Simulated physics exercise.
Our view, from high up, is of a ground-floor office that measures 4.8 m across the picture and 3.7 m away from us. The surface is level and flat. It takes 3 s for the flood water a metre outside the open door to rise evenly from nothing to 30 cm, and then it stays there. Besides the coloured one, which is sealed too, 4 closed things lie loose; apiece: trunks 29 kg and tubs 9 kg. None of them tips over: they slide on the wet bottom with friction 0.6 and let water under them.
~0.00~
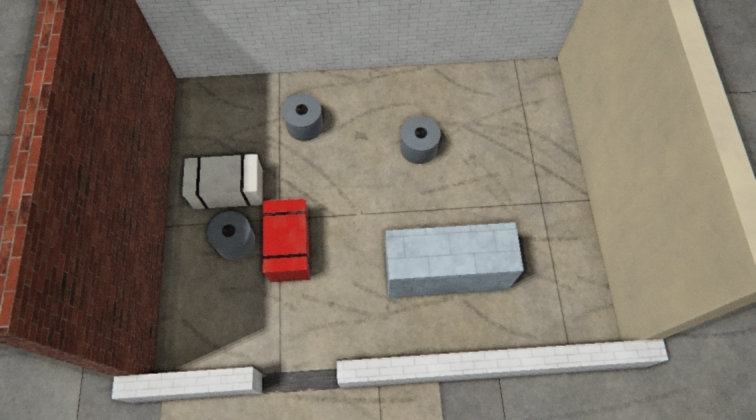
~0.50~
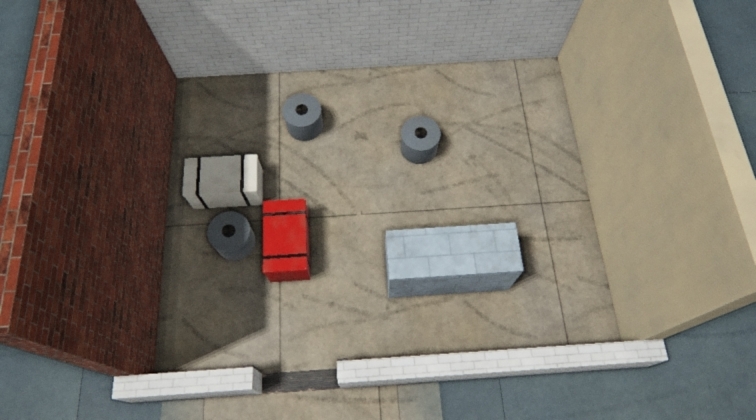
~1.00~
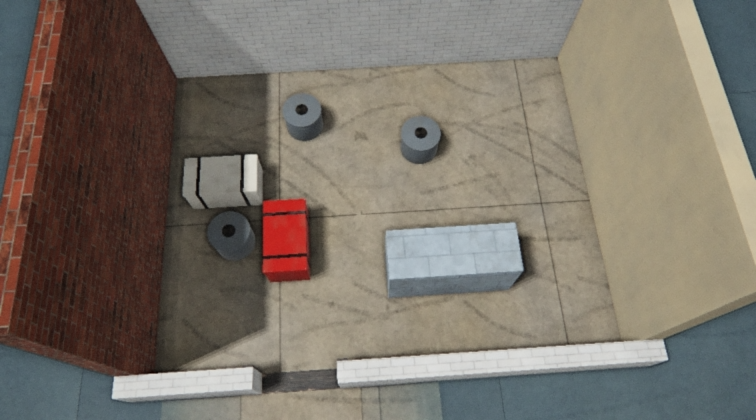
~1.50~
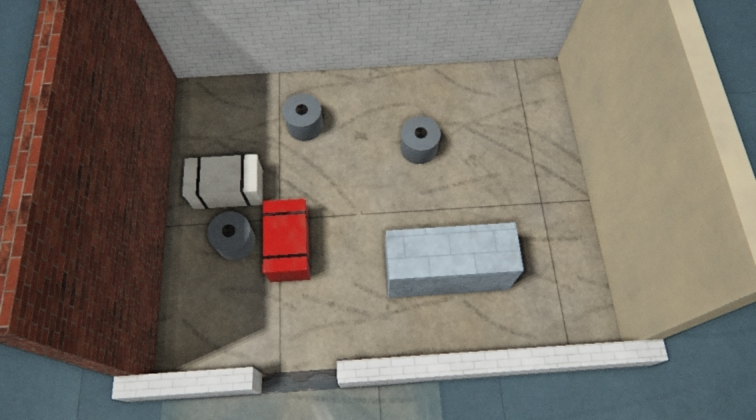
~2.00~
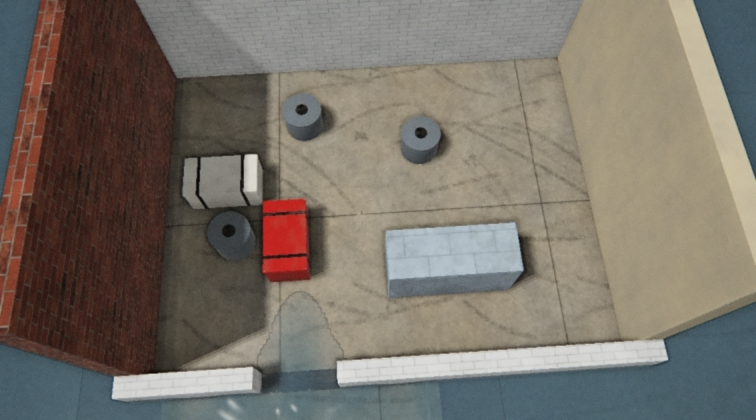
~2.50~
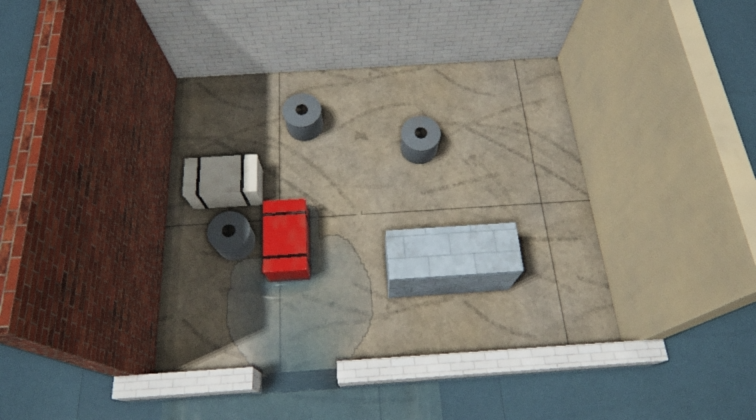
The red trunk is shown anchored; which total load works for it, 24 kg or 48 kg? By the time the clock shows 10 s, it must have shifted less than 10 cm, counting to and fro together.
It is steadied by neither weight.
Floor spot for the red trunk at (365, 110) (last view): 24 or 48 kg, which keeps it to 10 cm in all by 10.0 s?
Note: None OK.
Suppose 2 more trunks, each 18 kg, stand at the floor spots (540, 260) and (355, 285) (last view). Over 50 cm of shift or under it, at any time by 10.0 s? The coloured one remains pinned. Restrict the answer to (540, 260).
Well, that one comes out inside the limit.
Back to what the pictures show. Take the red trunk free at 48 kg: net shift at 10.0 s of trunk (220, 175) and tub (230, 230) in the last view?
100 cm and 120 cm respectively.
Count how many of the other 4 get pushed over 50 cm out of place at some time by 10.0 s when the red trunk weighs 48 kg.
I make it 4.
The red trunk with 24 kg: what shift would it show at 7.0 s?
Displacement near 200 cm.
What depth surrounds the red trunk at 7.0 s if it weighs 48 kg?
8 cm, roughly.
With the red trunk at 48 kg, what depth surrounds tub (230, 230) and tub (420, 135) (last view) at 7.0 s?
Close to 9 and 5 centimetres.
After 3.5 s the red trunk would be 28 cm from its start with 24 kg and 0 cm from its start with 48 kg; 7 cm of water round it then.
After 4.5 s the red trunk would be 94 cm from its start with 24 kg and 4 cm from its start with 48 kg; 7 cm of water round it then.
After 7.0 s the red trunk would be 210 cm from its start with 24 kg and 12 cm from its start with 48 kg; 8 cm of water round it then.
After 10.0 s the red trunk would be 301 cm from its start with 24 kg and 63 cm from its start with 48 kg; 12 cm of water round it then.
